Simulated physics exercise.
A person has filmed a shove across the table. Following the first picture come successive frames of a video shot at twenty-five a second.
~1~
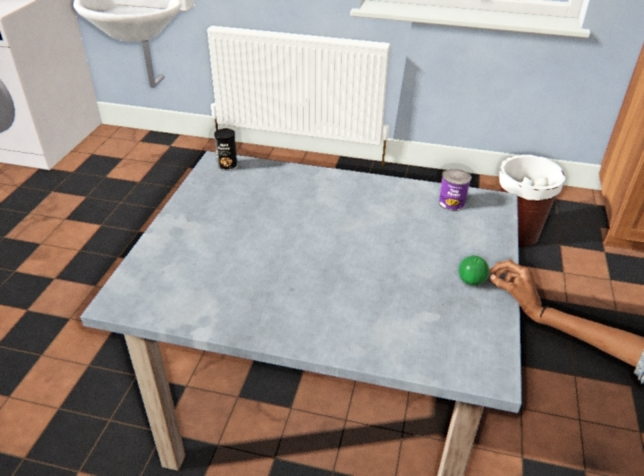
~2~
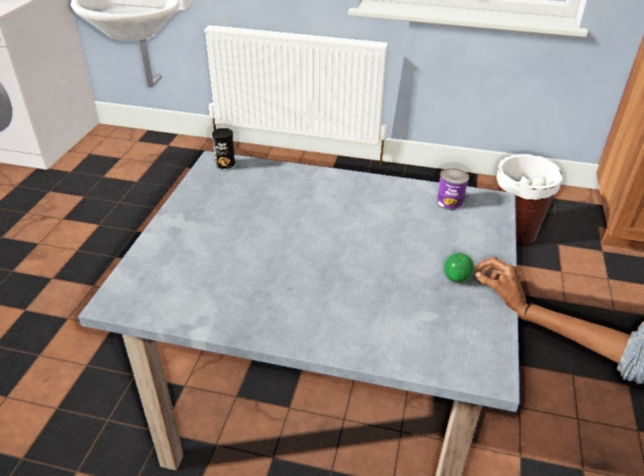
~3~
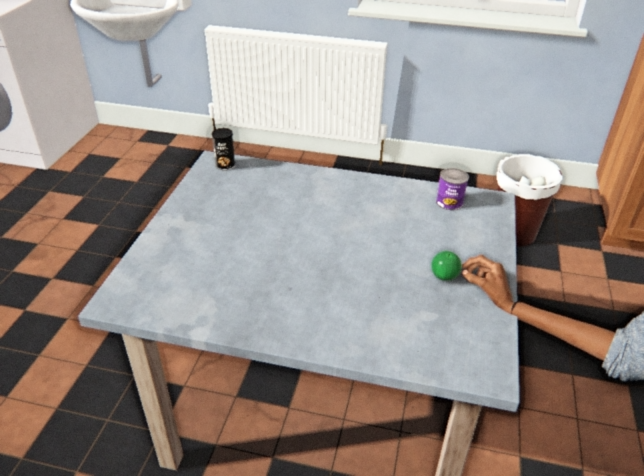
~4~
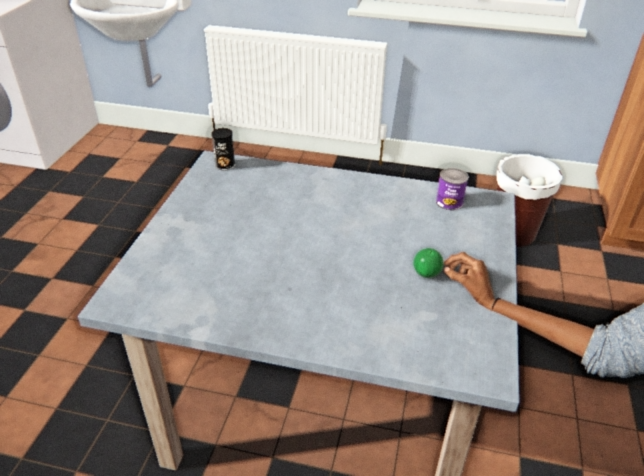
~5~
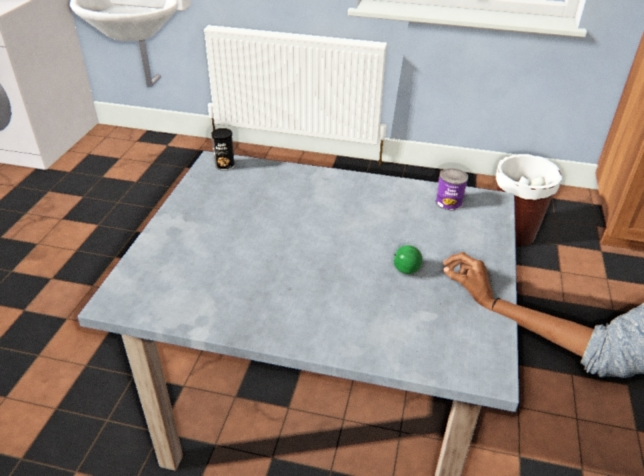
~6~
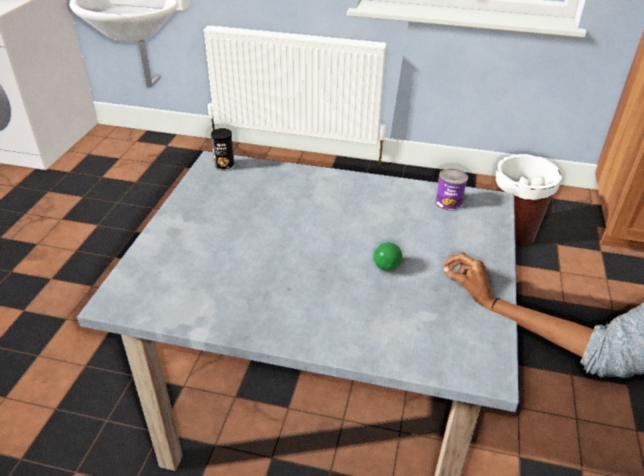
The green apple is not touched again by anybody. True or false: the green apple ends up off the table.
True.
Then, 0.40 s past the last view, green apple displaced well along near (211, 229).
Then, 0.90 s past the last view, green apple now off the table.
Finally, off the table, green apple.
